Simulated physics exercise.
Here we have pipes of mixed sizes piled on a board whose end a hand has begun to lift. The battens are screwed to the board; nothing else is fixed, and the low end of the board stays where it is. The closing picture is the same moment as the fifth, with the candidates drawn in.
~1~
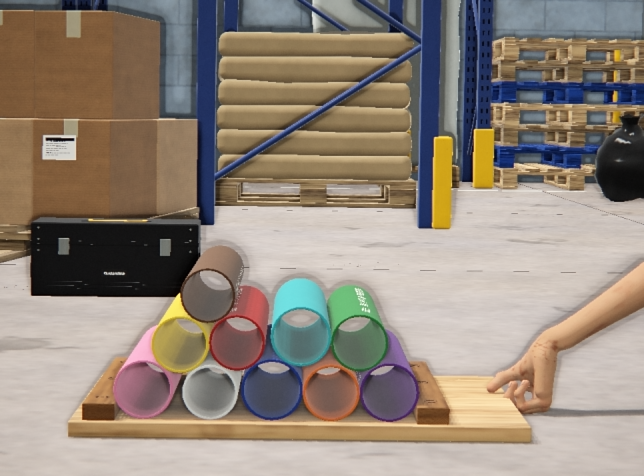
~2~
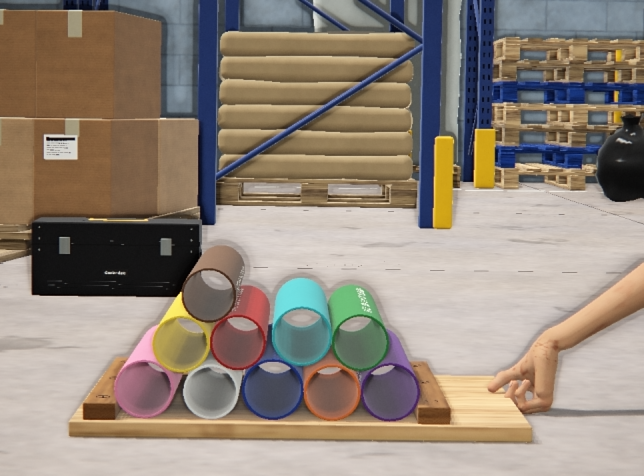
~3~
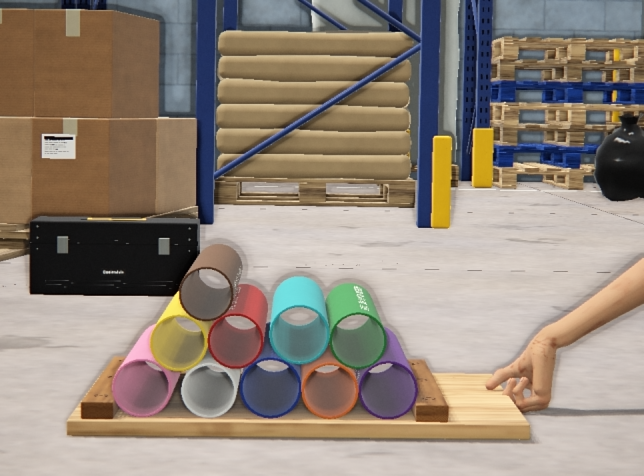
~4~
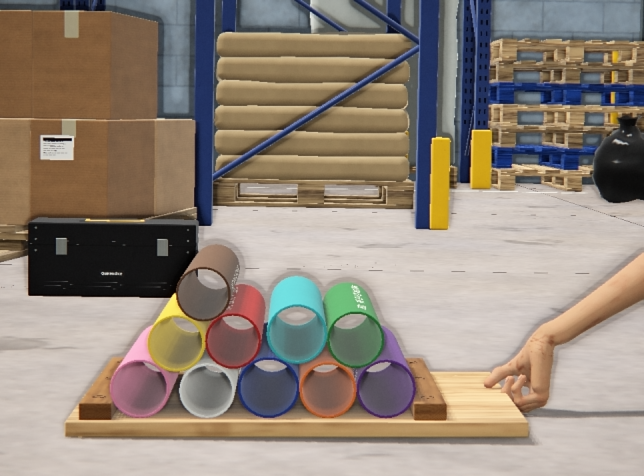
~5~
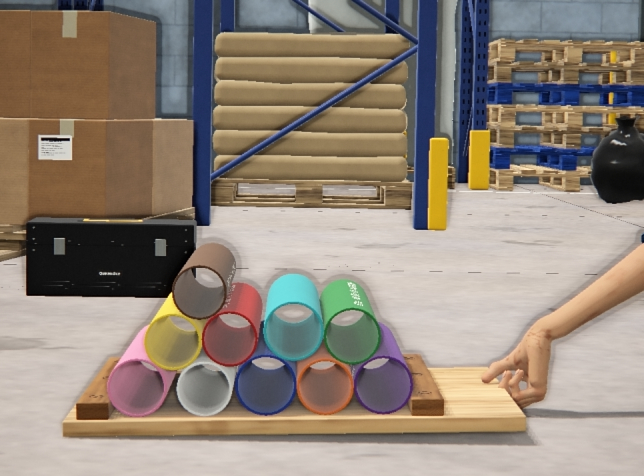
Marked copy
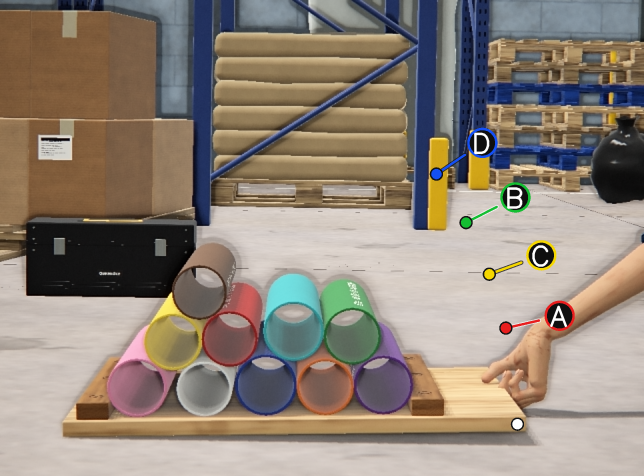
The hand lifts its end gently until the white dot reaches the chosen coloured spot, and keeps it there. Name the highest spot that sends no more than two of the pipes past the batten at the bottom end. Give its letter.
Stop at C.
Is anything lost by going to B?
At B: Yes.
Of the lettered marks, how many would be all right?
Two of the four.
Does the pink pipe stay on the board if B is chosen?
Yes, with B.
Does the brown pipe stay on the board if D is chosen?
The brown pipe: No.
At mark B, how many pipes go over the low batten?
With B, five.
On the marked copy, A at (506, 328); B at (466, 223); C at (489, 274); D at (436, 174); the white dot at (517, 424).
With C. Early on, board at 15°.
Further on, board at 21°.
At the end, board at 21°, two over the low batten (yellow, brown).
As for the rest, A none over the low batten; B five over the low batten; D five over the low batten.
